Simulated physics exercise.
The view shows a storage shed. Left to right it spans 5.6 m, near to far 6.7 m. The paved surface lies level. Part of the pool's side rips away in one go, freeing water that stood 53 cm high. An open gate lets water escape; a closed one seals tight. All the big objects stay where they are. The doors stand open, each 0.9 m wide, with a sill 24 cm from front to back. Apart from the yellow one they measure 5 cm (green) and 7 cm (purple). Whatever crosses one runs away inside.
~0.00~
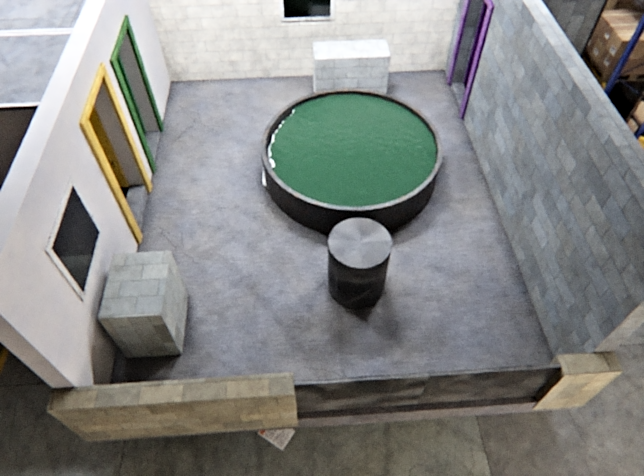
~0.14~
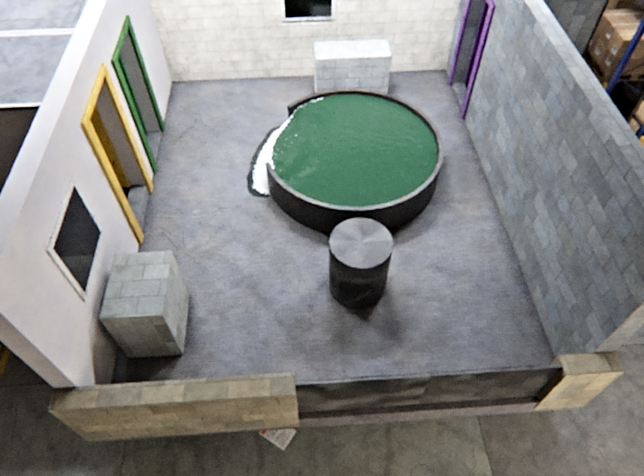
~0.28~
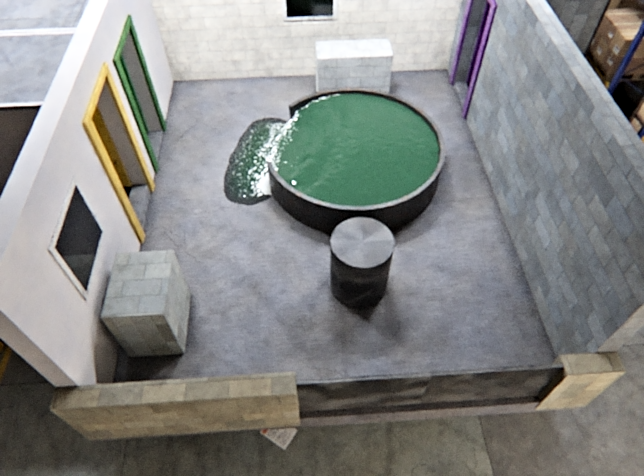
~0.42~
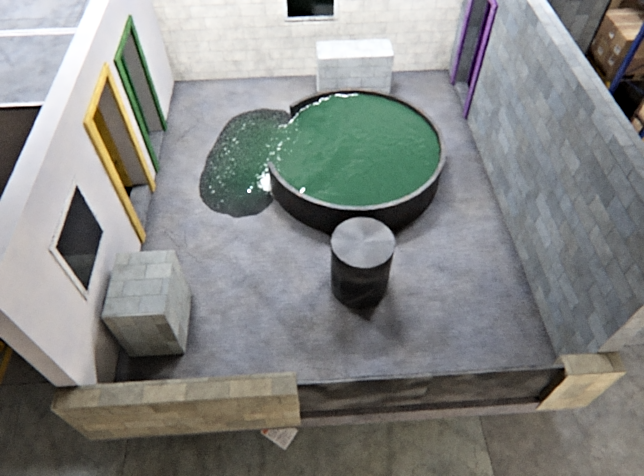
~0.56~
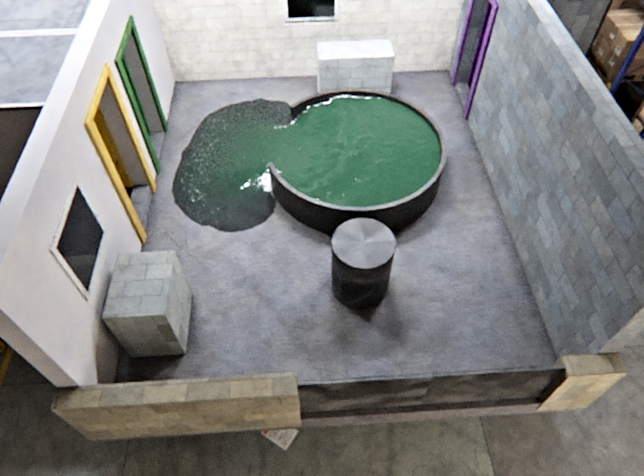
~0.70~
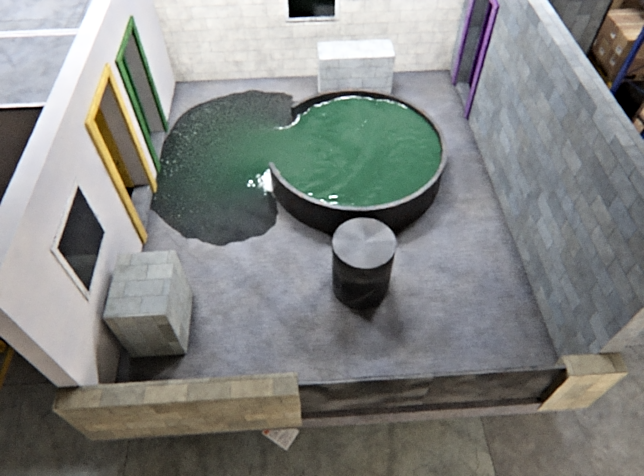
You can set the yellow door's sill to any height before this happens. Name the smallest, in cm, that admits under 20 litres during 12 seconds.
About 16 cm.
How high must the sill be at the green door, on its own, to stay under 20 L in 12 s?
About 28 cm at green.
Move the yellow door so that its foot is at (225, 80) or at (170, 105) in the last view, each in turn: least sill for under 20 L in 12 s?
Roughly 17 and 23 cm.
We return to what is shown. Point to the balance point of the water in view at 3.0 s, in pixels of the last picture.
Around (286, 160).
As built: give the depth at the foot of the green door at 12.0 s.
Roughly 9.0 cm deep.
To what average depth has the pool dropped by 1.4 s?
Some 40 cm.
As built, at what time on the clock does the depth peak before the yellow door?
Near 2.2 s.
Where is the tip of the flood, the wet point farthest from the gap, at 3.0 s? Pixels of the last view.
At about (110, 411).
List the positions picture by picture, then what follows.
The first picture shows the pool at (351, 146) is whole and still, 53 cm deep; the yellow door at (124, 168) is dry.
In the second picture, the gap is at (272, 153), the front 0.3 m out at a hidden place; the back of the pool holds 53 cm.
In the third picture, the gap is at (273, 153), the front 0.7 m out at (253, 128); the back of the pool holds 53 cm.
In the fourth picture, the gap is at (274, 154), the front 1.1 m out at (231, 125); the back of the pool holds 53 cm.
In the fifth picture, water pours out at (275, 154) and has run 1.6 m, to (213, 116); about 5 cm deep outside, 53 cm at the back.
In the sixth picture, the front is at (181, 123), 2.0 m from the gap at (275, 154); 5.6 m2 of floor is wet, 53 cm left at the back; 0.2 m in a straight line remain to the yellow door at (129, 168).
After 1.4 s water covers 25 % of the floor, deepest (29 cm) near (176, 82); 17 cm at the yellow door, 0 litres in over its 21 cm sill.
After 3.0 s water covers 35 % of the floor, deepest (31 cm) near (168, 122); 18 cm at the yellow door, 3 litres in over its 21 cm sill.
After 12.0 s water covers 100 % of the floor, deepest (11 cm) near (394, 393); 7 cm at the yellow door, 4 litres in over its 21 cm sill.
At the yellow door as built, the water arrived by 0.8 s and peaked near 22 cm at 2.2 s.
With a sill of 14 cm, 39 litres would have come in within the 12 s; with 19 cm, 9 litres. So under 20 litres takes about 16 cm.
